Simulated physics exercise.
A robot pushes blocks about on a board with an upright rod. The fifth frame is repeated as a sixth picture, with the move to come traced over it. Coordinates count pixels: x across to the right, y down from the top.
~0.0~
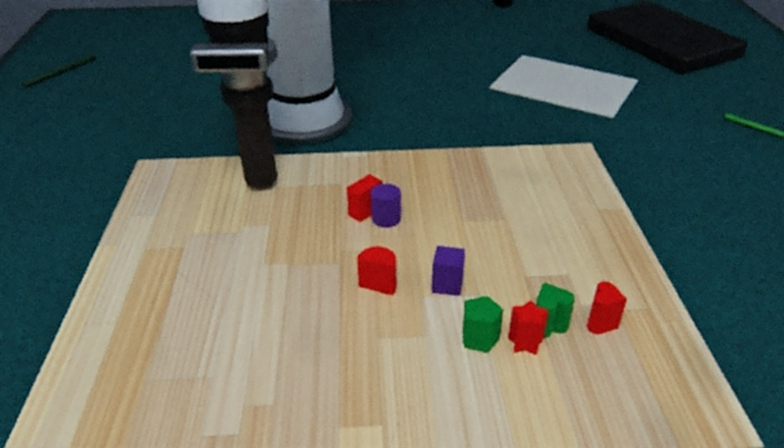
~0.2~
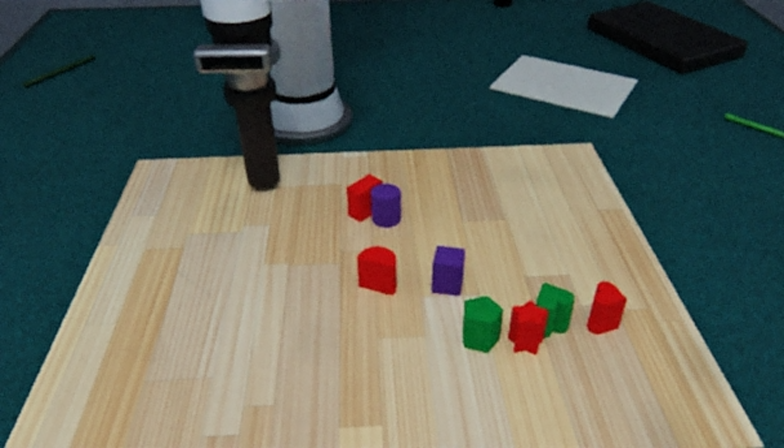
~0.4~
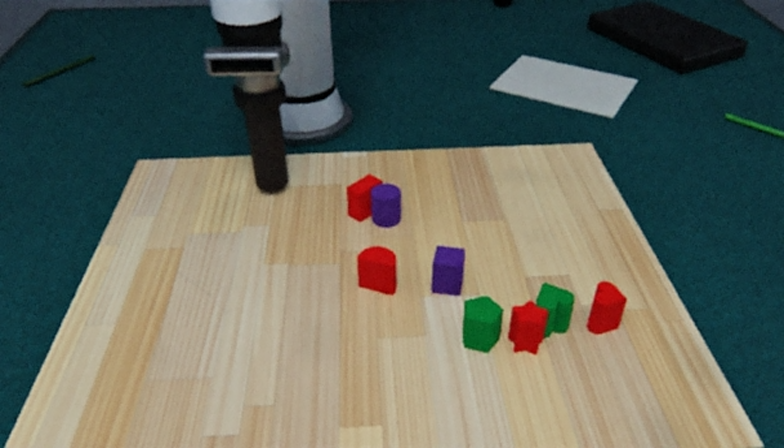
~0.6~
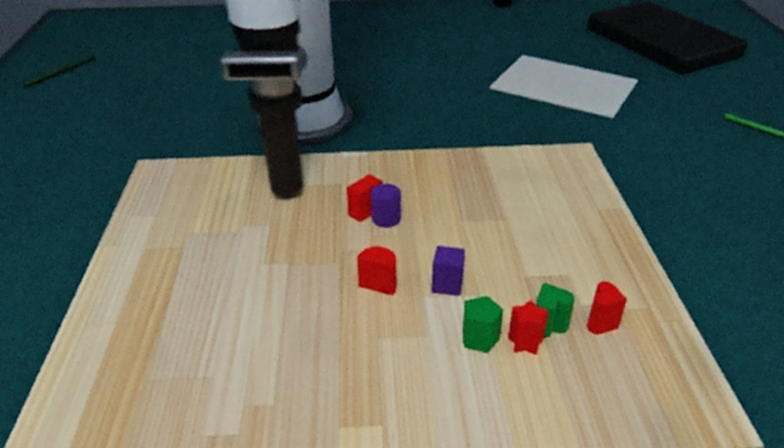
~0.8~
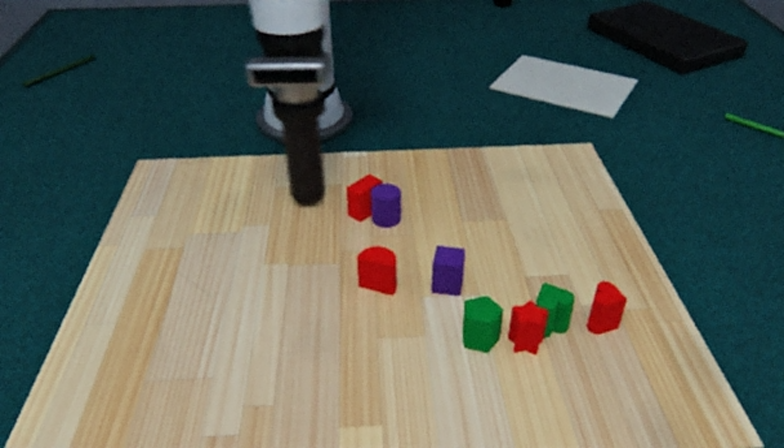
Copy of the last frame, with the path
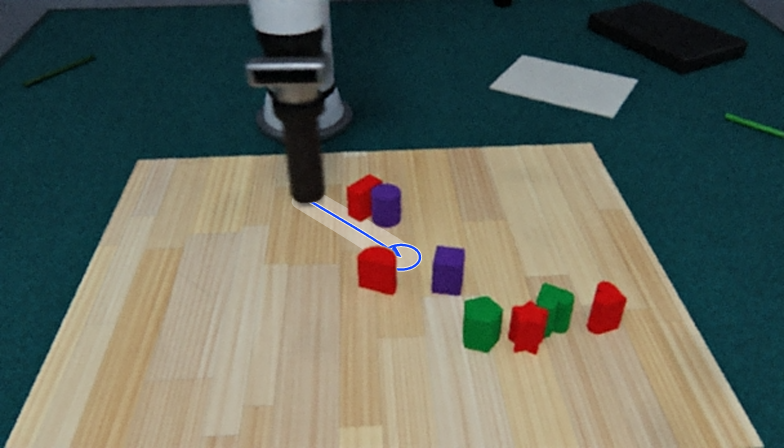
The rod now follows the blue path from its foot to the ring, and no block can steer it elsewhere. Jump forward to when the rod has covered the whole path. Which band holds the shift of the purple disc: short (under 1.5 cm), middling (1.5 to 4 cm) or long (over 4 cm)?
Ends 1.5 to 4 cm away.
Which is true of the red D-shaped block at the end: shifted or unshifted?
By the end it is where it was.
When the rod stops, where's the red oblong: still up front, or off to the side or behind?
Beside or behind.
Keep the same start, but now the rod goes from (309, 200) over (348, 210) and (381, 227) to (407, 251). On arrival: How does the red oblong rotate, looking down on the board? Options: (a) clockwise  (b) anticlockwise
Answer: B.
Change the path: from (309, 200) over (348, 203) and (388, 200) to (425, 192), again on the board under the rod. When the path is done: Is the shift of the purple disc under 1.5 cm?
I expect not.
The line goes from (309, 200) directly to (401, 257).
The first path, step by step. One third of the way, rod at (338, 212); red oblong at (368, 184), turned 25° anticlockwise; purple disc at (389, 191).
Two thirds of the way, rod at (369, 231); red oblong at (374, 185), turned 75° anticlockwise; purple disc at (405, 191).
At the end, rod at (401, 251); red oblong at (374, 185), turned 75° anticlockwise; red D-shaped block unmoved; purple disc at (405, 191).
